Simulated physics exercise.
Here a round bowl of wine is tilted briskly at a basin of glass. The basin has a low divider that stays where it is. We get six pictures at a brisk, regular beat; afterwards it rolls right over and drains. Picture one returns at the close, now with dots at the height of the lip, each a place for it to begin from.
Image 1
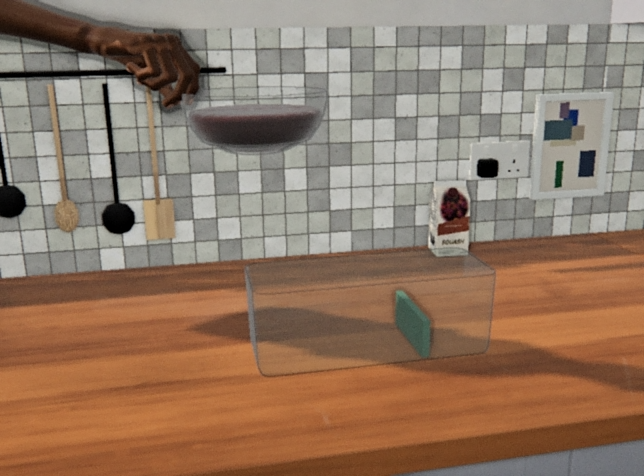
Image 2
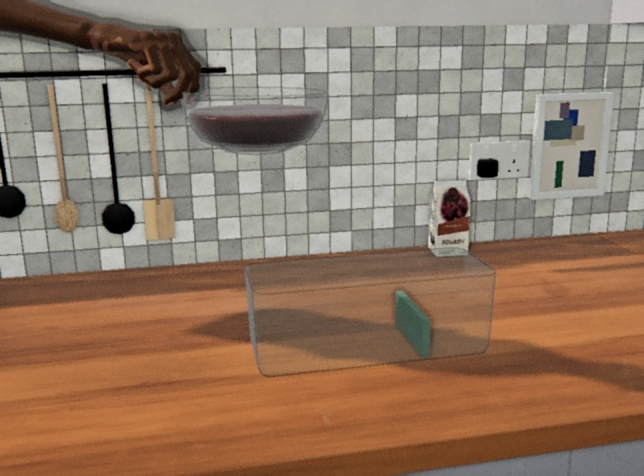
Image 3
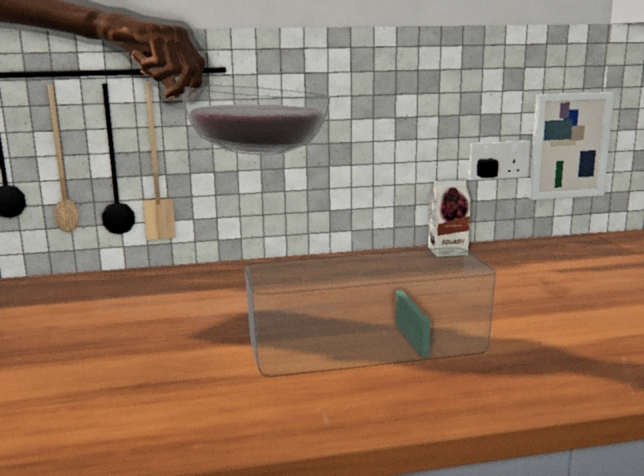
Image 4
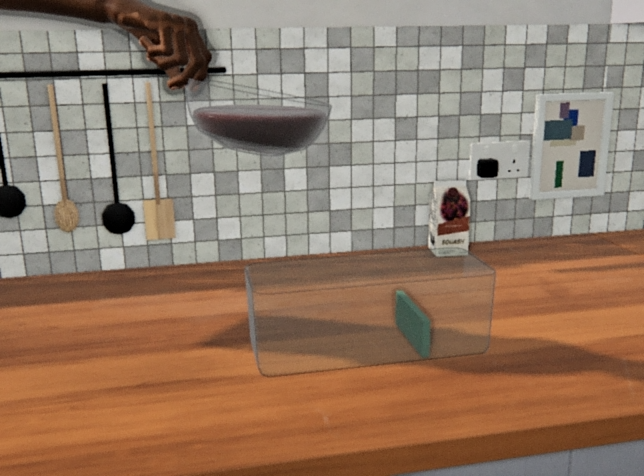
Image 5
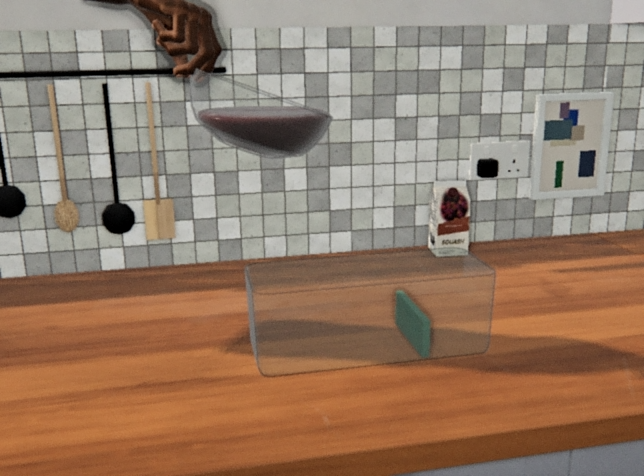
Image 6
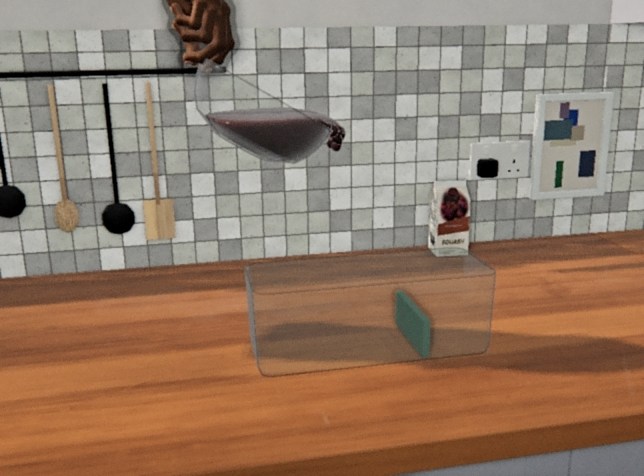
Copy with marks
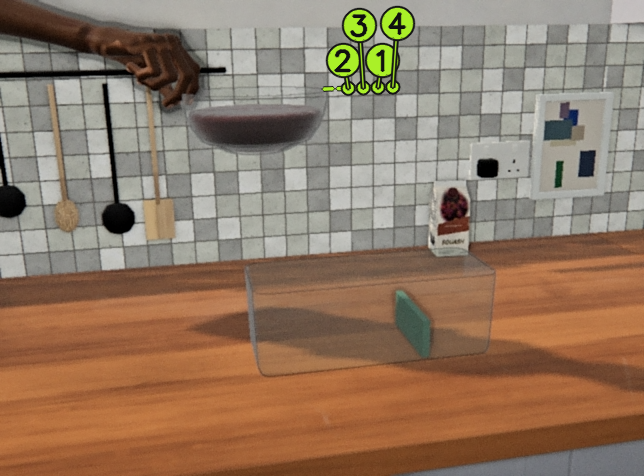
A dark-skinned hand held a clear round bowl of wine above a wooden counter with a glass basin on it, then tilted it briskly to the right until some wine slipped over the lip.
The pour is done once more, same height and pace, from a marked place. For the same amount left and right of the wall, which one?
3 beats the others.
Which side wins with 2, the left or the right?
The left one.
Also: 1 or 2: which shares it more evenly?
1.
On the marked copy, 1 at (378, 87); 2 at (348, 88); 3 at (363, 87); 4 at (392, 87).
With 1, about 37 % ends left of the wall and 61 % right of it.
With 2, about 69 % ends left of the wall and 29 % right of it.
With 3, about 50 % ends left of the wall and 48 % right of it.
With 4, about 31 % ends left of the wall and 67 % right of it.
